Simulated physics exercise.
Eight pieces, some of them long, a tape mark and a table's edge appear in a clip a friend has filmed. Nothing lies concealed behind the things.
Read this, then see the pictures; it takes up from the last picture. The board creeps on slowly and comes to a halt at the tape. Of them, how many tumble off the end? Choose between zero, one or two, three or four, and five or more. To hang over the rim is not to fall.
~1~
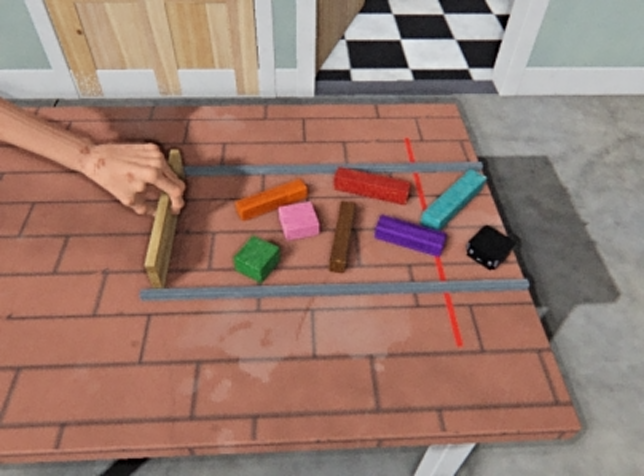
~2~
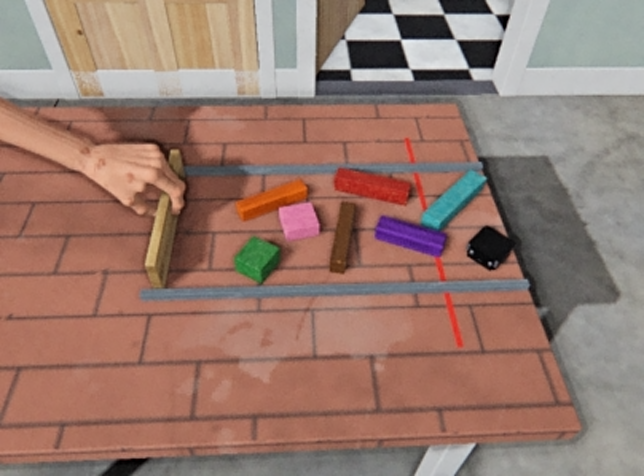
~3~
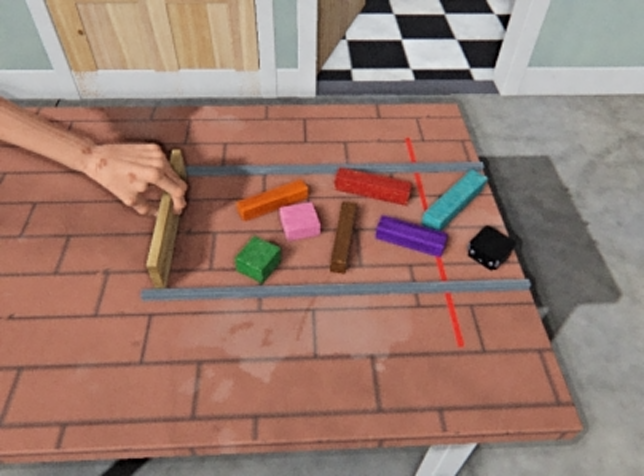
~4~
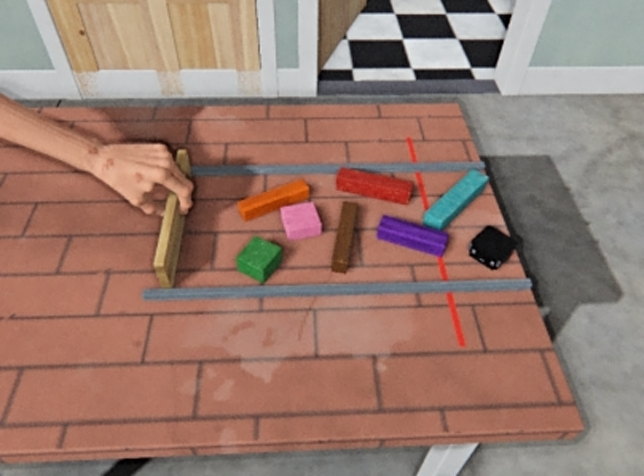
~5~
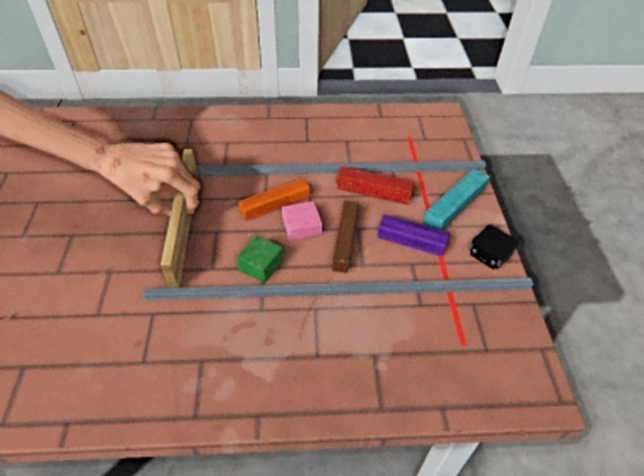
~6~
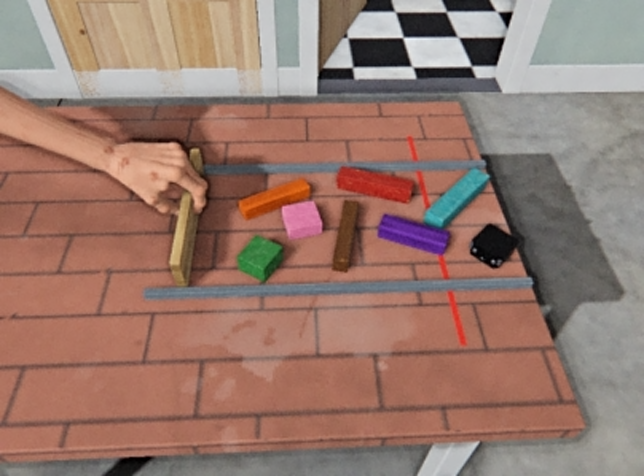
The count is one or two.
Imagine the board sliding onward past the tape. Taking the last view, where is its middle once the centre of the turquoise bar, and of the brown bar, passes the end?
With the turquoise bar it sits around (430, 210), with the brown bar around (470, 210).
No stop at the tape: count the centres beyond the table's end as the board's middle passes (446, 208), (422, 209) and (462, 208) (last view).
Counts: 2, 1, 3.
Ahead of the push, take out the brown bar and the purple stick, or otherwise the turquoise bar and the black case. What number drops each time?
That makes 0 fallen, then 0 fallen in the other try.
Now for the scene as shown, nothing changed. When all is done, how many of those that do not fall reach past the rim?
The answer comes to 0.
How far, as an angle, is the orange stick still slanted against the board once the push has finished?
Close to 0°.
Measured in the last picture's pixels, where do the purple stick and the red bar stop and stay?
The purple stick stops around (502, 249); the red bar around (466, 188).
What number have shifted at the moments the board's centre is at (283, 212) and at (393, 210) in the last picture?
I get 4 at the one place and 8 at the other.
Early on, none off yet; black case at rest near (493, 247); turquoise bar at rest near (457, 199); purple stick at rest near (413, 234).
A while later, none off yet; black case at rest near (493, 247); turquoise bar moving near (464, 202); purple stick moving near (422, 235).
Further along, none off yet; black case travelled about its own width near (525, 254); turquoise bar travelled a little near (484, 202); purple stick travelled about its own width near (481, 249).
Finally, the number that fall off is one or two; lost, turquoise bar and black case.
